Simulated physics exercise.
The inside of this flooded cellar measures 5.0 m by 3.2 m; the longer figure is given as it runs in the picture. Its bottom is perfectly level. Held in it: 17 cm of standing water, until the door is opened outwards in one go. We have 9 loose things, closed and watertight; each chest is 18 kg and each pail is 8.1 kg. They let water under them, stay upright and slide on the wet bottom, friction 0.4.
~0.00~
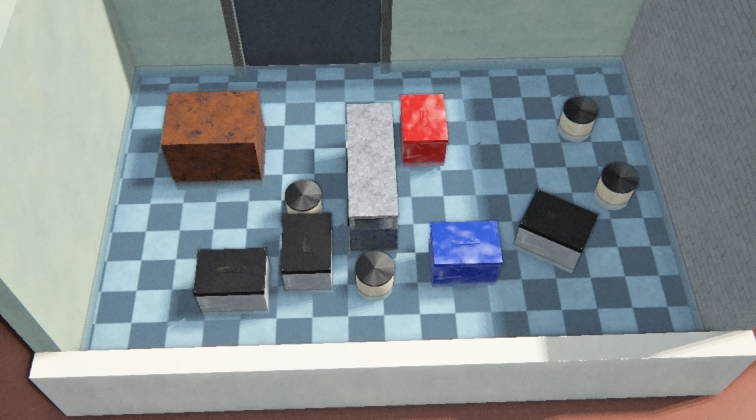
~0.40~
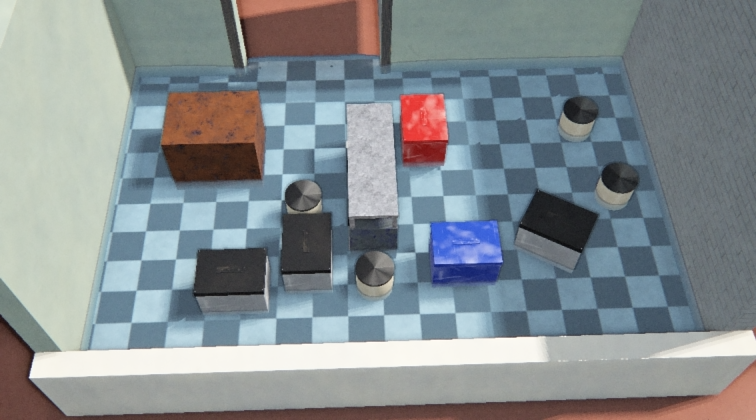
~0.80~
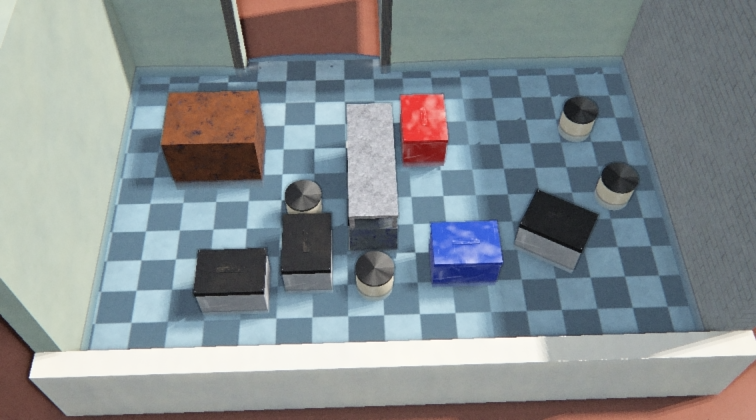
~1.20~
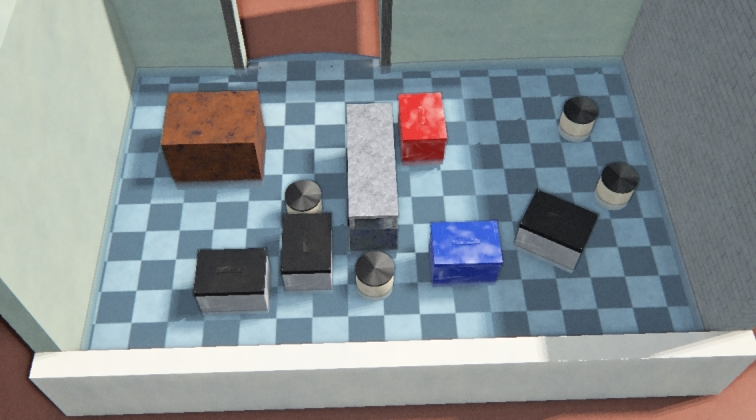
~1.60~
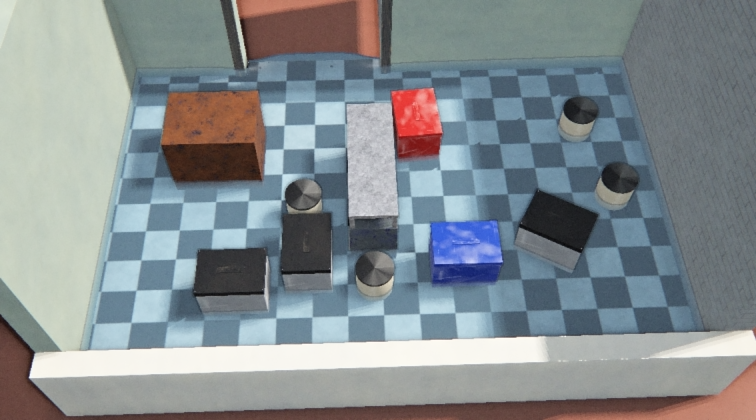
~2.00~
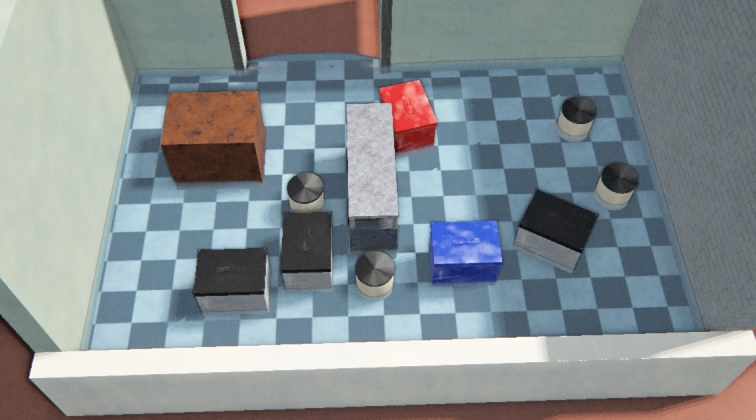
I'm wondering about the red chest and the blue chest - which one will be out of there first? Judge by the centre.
The red one will.
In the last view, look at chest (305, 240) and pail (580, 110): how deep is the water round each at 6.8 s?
About 13 and 13 cm.
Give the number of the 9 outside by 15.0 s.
3.
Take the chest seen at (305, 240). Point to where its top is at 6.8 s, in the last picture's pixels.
By that time it sits near (313, 141).
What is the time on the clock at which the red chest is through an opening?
It gets out at about 5.0 s.
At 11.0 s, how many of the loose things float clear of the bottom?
At that point I count 6.
After 3.0 s the red chest is near (380, 85), 0.6 m from its start, afloat; the blue chest is near (463, 234), 0.1 m from its start, afloat; 0 of 9 are out; 9 afloat.
After 6.8 s the red chest has gone out (at 4.8 s); the blue chest is near (439, 223), 0.3 m from its start, afloat; 2 of 9 are out; 7 afloat.
After 11.0 s the red chest has gone out (at 4.8 s); the blue chest is near (437, 232), 0.3 m from its start, afloat; 3 of 9 are out; 6 afloat.
After 15.0 s the red chest has gone out (at 4.8 s); the blue chest is near (448, 241), 0.1 m from its start, afloat; 3 of 9 are out; 3 afloat.
